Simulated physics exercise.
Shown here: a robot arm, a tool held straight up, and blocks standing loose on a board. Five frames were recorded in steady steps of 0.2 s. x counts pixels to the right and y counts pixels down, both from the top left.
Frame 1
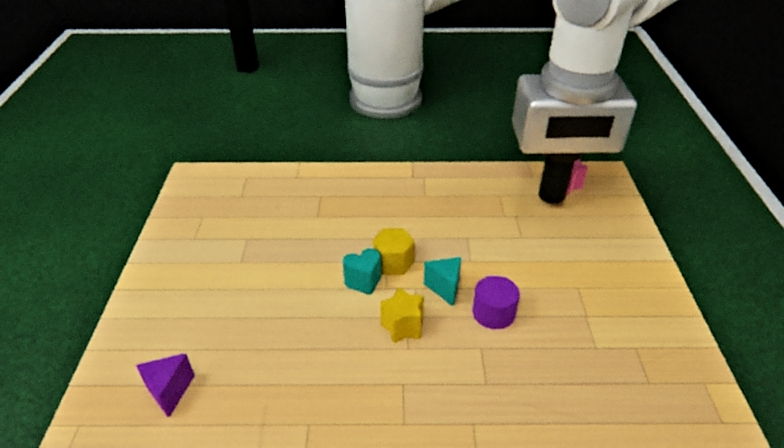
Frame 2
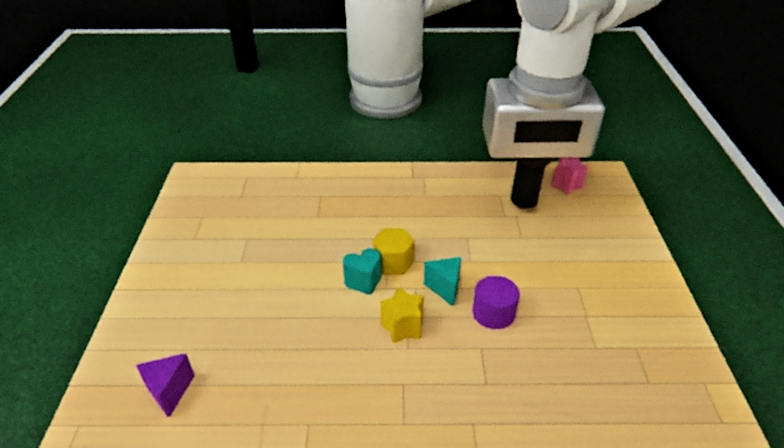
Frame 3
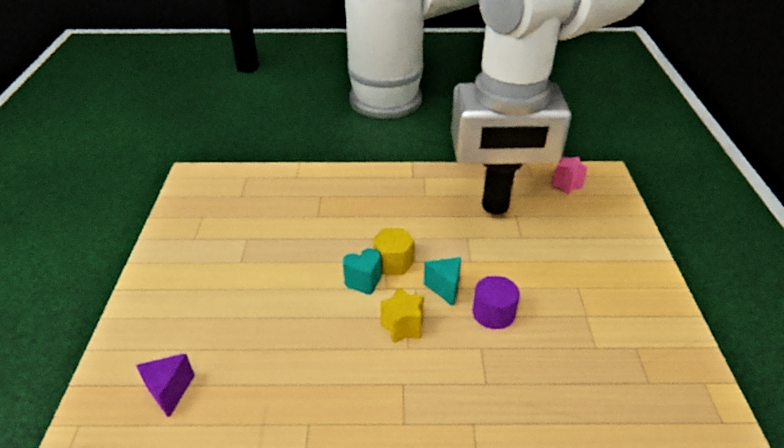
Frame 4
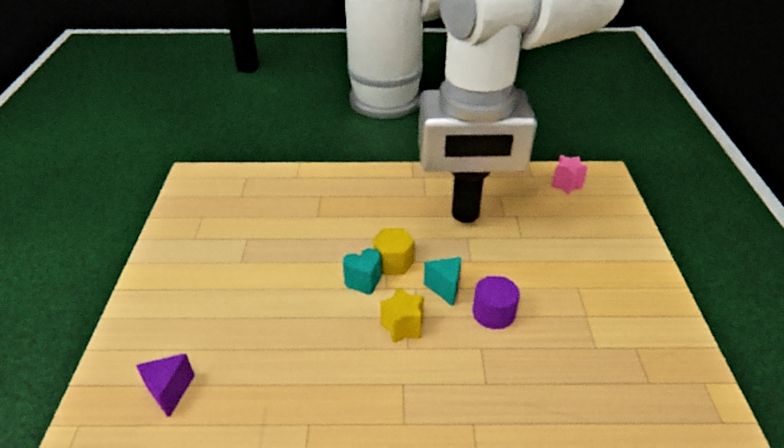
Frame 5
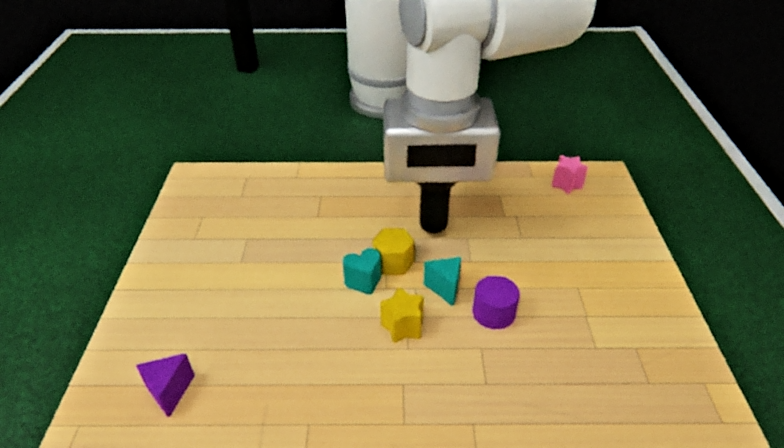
The video shows a robot arm holding a black tool upright over a wooden board, moving steadily left and slightly toward the viewer, from beside a pink block to near a yellow six-sided block, while the scattered blocks stay still.
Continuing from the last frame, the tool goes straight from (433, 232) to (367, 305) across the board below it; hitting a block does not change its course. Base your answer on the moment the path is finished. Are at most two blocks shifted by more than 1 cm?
In short: Yes.
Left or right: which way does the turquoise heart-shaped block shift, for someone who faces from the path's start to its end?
Gets pushed right.
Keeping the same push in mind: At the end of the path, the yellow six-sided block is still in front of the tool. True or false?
This is true.
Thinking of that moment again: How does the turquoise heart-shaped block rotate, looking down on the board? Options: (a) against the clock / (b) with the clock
b
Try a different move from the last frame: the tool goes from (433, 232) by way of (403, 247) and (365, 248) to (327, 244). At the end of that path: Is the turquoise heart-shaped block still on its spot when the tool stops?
No.
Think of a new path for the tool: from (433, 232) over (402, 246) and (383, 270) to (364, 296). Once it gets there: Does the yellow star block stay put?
Short answer: No.
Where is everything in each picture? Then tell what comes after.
Lower end of the tool (552, 197), tops of blocks, turquoise heart-shaped block (363, 259), yellow six-sided block (394, 240), yellow star block (404, 304), in the first picture.
Tool (524, 201), blocks as before, in the second picture.
Tool (495, 207), blocks as before, in the third picture.
Tool (465, 215), blocks as before, in the fourth picture.
Tool (433, 225), turquoise heart-shaped block (363, 259), yellow six-sided block (394, 240), yellow star block (404, 304), in the fifth picture.
What follows on the original path. One third of the way, tool (413, 247); turquoise heart-shaped block (354, 264); yellow six-sided block (386, 246).
Two thirds of the way, tool (390, 271); turquoise heart-shaped block (321, 282), turned 40° clockwise; yellow six-sided block (360, 271).
At the end, tool (366, 297); turquoise heart-shaped block (295, 292), turned 110° clockwise; yellow six-sided block (333, 298); yellow star block not moved.
